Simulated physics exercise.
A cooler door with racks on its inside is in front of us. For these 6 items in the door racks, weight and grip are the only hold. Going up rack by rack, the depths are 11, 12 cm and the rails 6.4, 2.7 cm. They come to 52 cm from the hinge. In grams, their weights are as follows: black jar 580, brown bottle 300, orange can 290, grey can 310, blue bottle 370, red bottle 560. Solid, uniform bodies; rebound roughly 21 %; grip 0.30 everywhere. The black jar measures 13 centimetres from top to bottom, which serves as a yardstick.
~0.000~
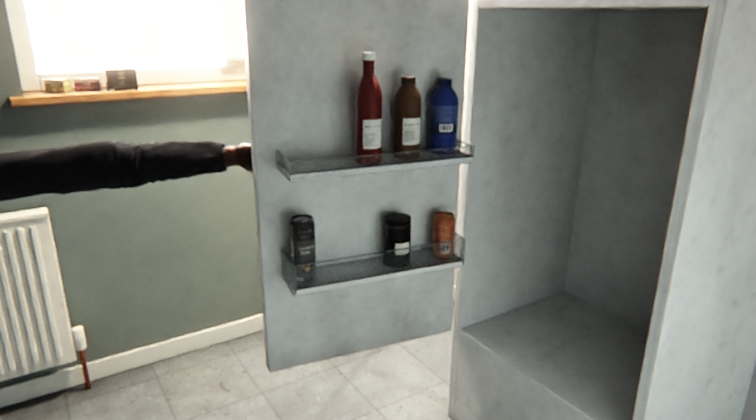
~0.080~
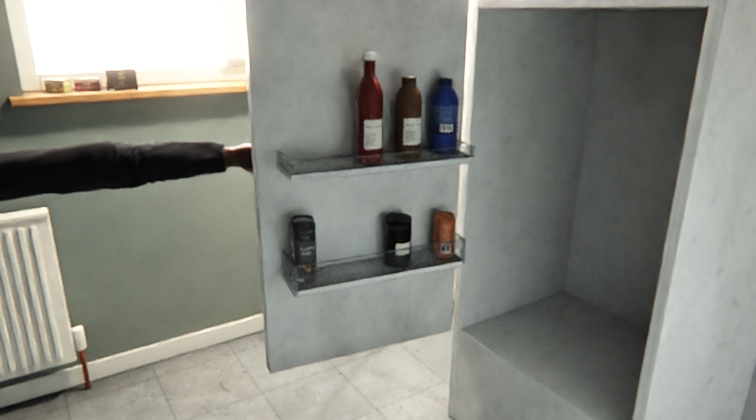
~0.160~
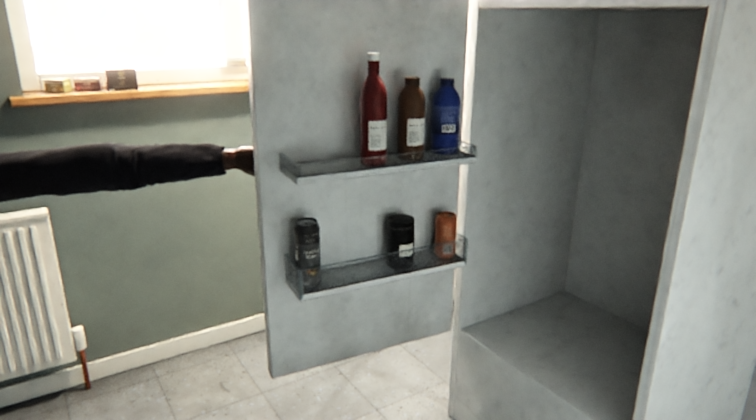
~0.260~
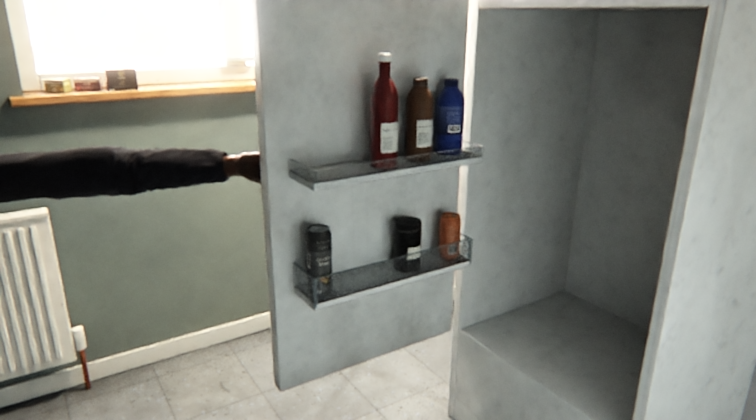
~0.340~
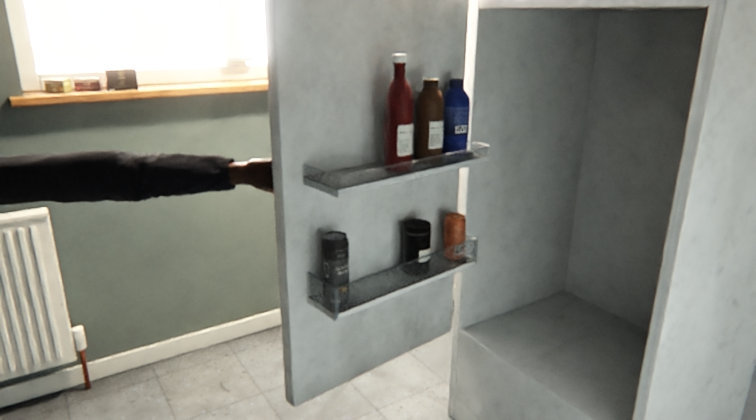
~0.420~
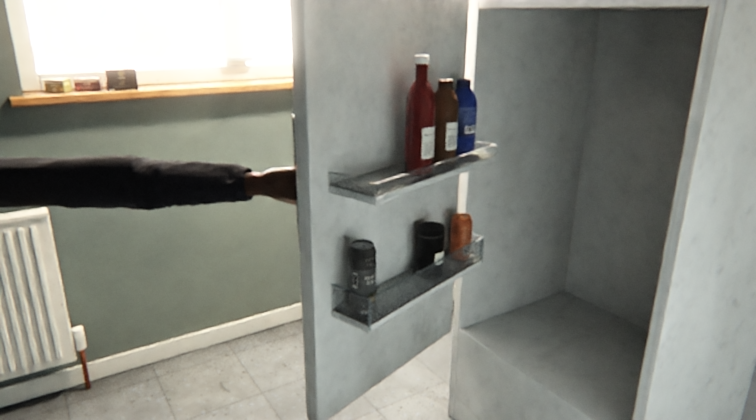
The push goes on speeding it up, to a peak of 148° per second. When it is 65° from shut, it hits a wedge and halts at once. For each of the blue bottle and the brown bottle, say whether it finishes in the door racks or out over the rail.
Verdict - blue bottle: Kept, brown bottle: Kept.
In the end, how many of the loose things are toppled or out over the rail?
That gives 2.
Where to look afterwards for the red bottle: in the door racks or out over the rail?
Red bottle: Goes out of bounds.
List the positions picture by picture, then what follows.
The first picture shows door 100° open; blue bottle (444, 116); brown bottle (408, 118).
The second picture shows door 99° open; grey can (304, 250); red bottle (369, 109).
The third picture shows door 97° open; black jar (401, 241); orange can (446, 236).
The fourth picture shows door 90° open; grey can (319, 260); red bottle (384, 111).
The fifth picture shows door 83° open; black jar (417, 247); orange can (455, 237).
The sixth picture shows door 73° open; blue bottle (462, 117); brown bottle (444, 122).
Around 0.62 s, door 65° open; red bottle now out over the rail; brown bottle at 6° to upright near (468, 122); grey can at 19° to upright.
Around 0.92 s, door 65° open; brown bottle shifted 2 cm near (466, 122); grey can at 23° to upright.
Around 1.12 s, door 65° open; brown bottle shifted 2 cm near (464, 123); grey can at 25° to upright.
Around 1.82 s, door 65° open; brown bottle shifted 2 cm near (464, 123); grey can at 34° to upright.
Finally (3.0 s), out over the rail, red bottle; on their side or leaning hard in the door racks, grey can; the other 4 still in place (within 5 cm). In the last view, blue bottle near (471, 118), brown bottle near (464, 123).
